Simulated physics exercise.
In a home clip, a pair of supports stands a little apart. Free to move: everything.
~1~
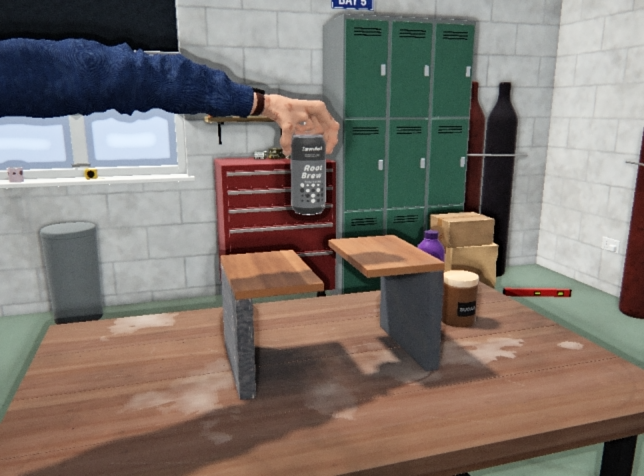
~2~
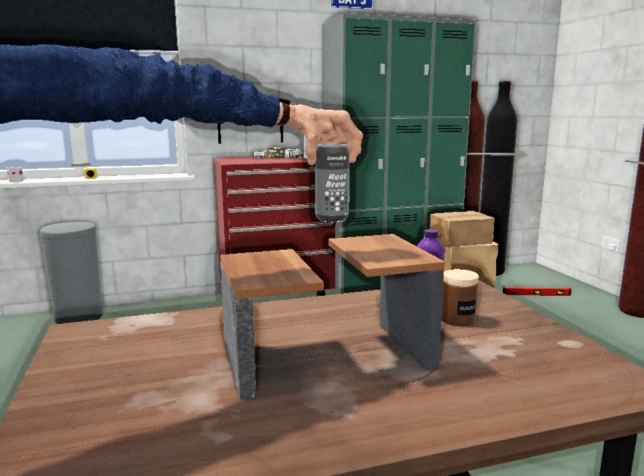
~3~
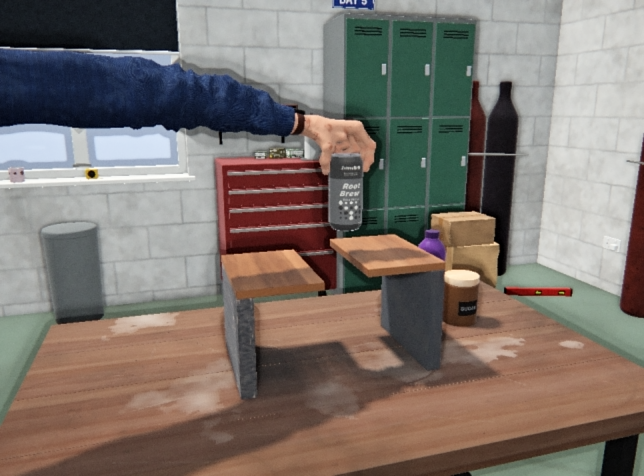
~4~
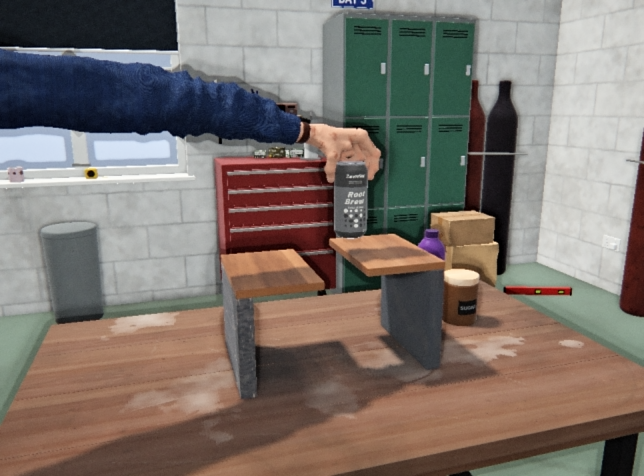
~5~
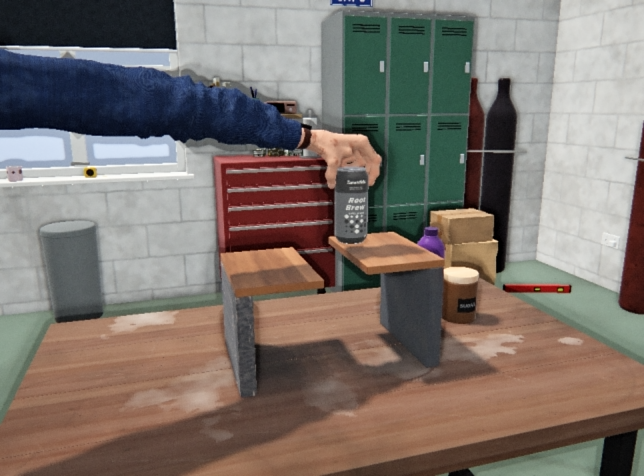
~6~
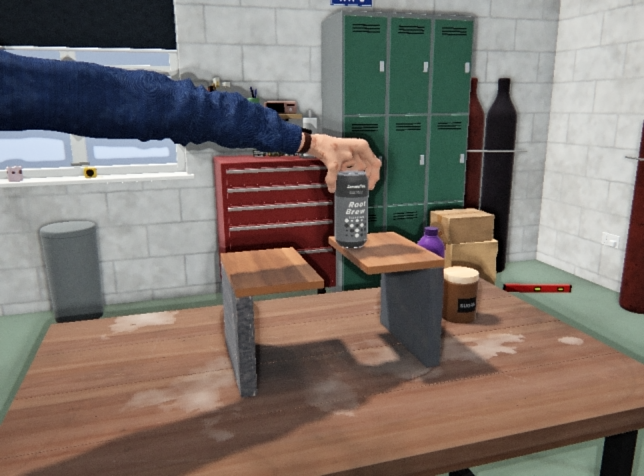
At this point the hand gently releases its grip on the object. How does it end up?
It will likely be held up top.
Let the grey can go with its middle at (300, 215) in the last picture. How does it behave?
Well, it simply gets stuck.
Then, 0.20 s on from there, no change.
Then, 0.40 s on from there, grey can resting near (351, 214).
In the end, all 3 unmoved. At the end, from the last picture's camera, grey can near (351, 214). The can lodges.
